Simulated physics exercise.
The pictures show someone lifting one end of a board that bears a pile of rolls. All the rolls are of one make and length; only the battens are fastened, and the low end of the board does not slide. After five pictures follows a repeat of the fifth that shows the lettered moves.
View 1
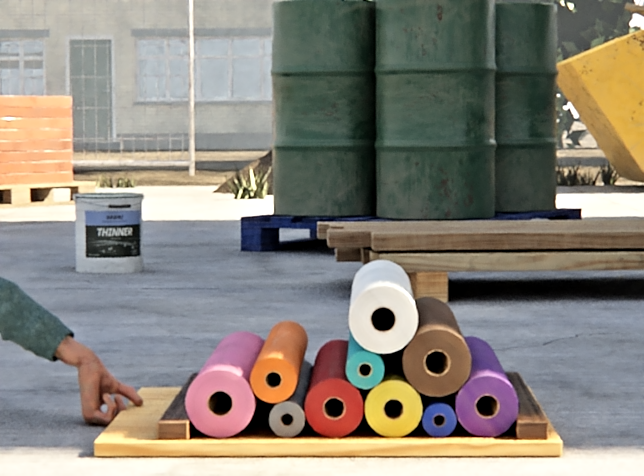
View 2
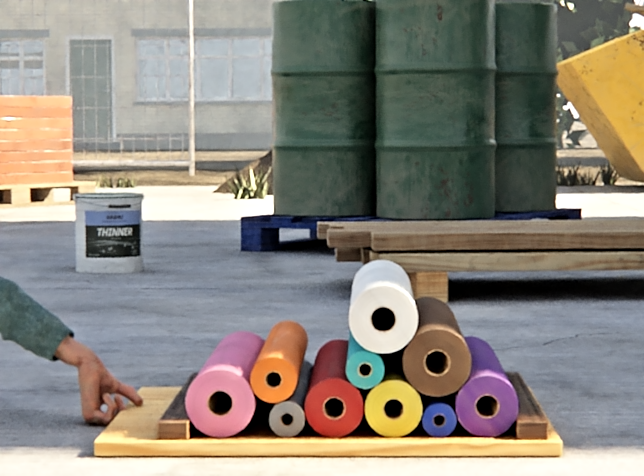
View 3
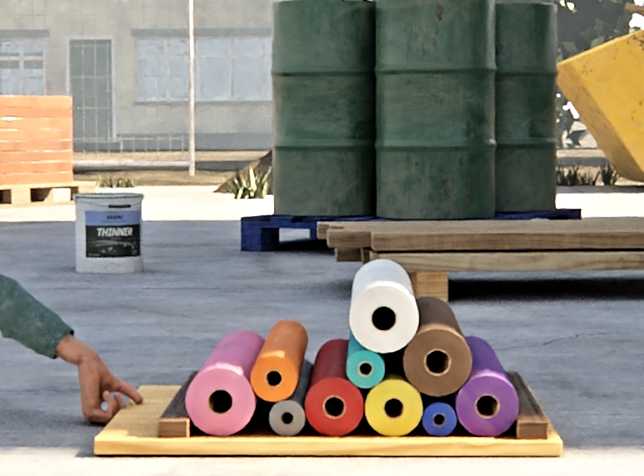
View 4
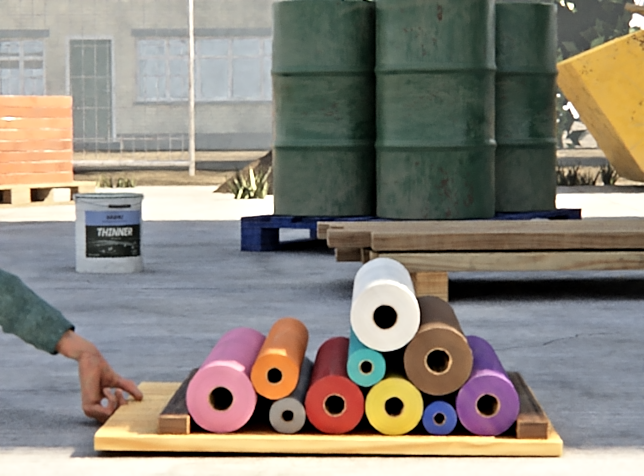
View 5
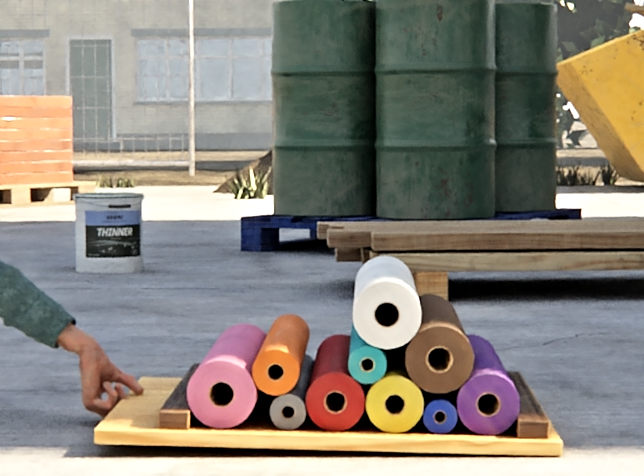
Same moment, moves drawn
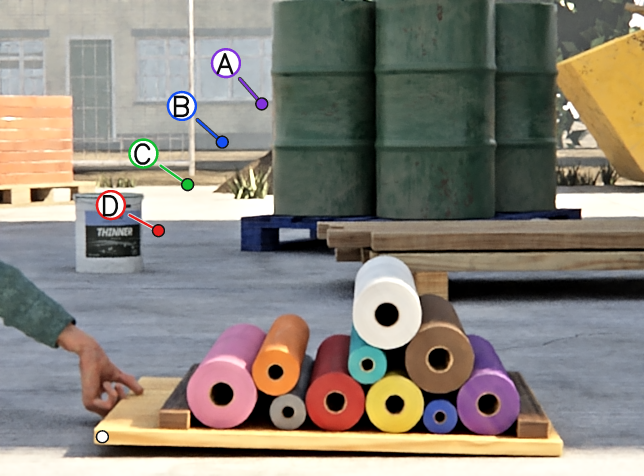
In a paved yard with green drums and a thinner bucket behind, a hand at the left grips the end of a wooden board bearing a pile of coloured rolls between two battens. The hand then slowly raises that left end slightly, and the board tilts a little, the rolls staying stacked together.
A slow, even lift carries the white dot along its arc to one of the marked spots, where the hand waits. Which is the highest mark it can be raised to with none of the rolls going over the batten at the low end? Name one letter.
No higher than B.
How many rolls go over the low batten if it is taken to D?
The count is none.
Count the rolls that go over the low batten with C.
It comes to none.
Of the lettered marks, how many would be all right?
Three of the four.
On the copy, A at (262, 104); B at (222, 142); C at (188, 185); D at (159, 231); the white dot at (102, 437).
On B. First, board at 21°.
Then, board at 41°.
Finally, board at 42°, none over the low batten.
By contrast, A eight over the low batten; C none over the low batten; D none over the low batten.
